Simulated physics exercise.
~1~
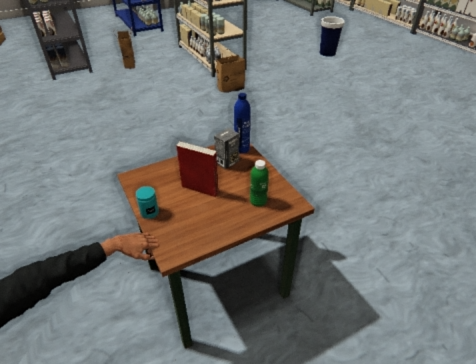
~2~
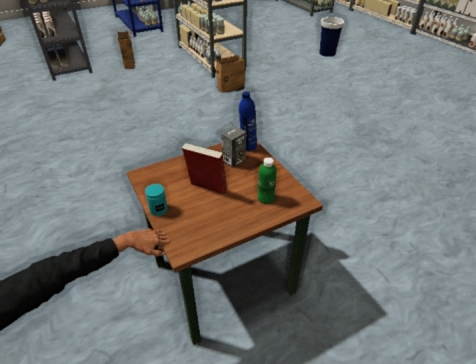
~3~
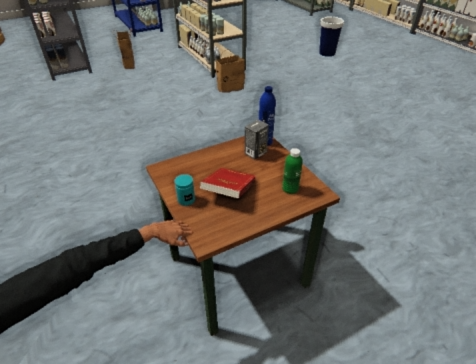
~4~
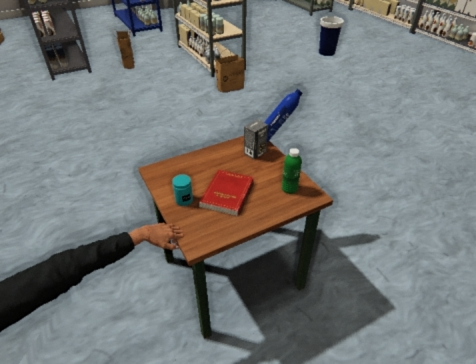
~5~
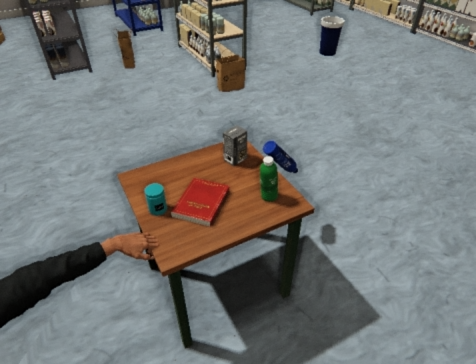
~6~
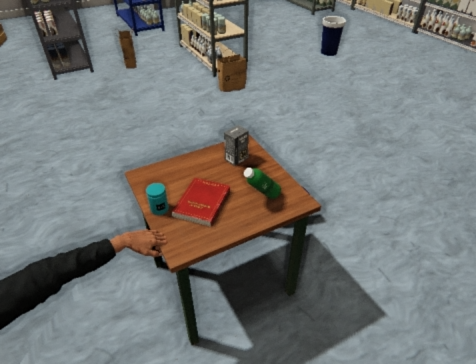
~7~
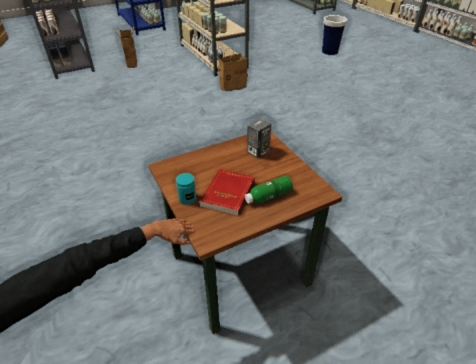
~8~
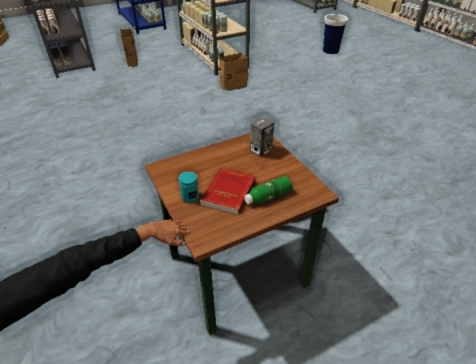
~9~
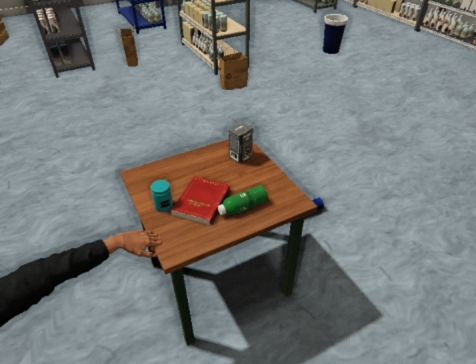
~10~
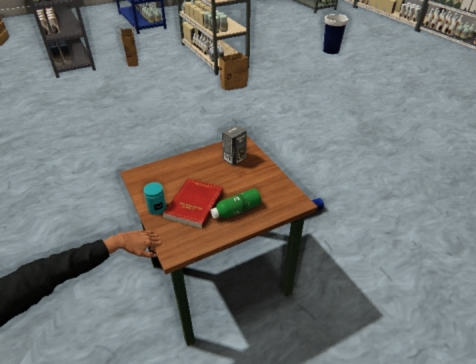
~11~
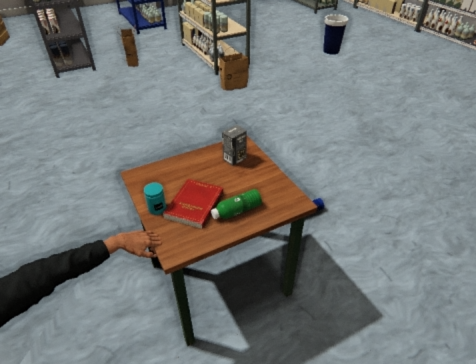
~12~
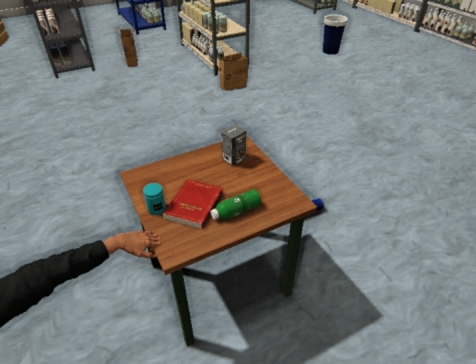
A hand shoved a small wooden table right and back a couple of times, toppling the red book, then sending the blue bottle off the far side and knocking over the green bottle, while the turquoise jar and grey carton stayed standing.
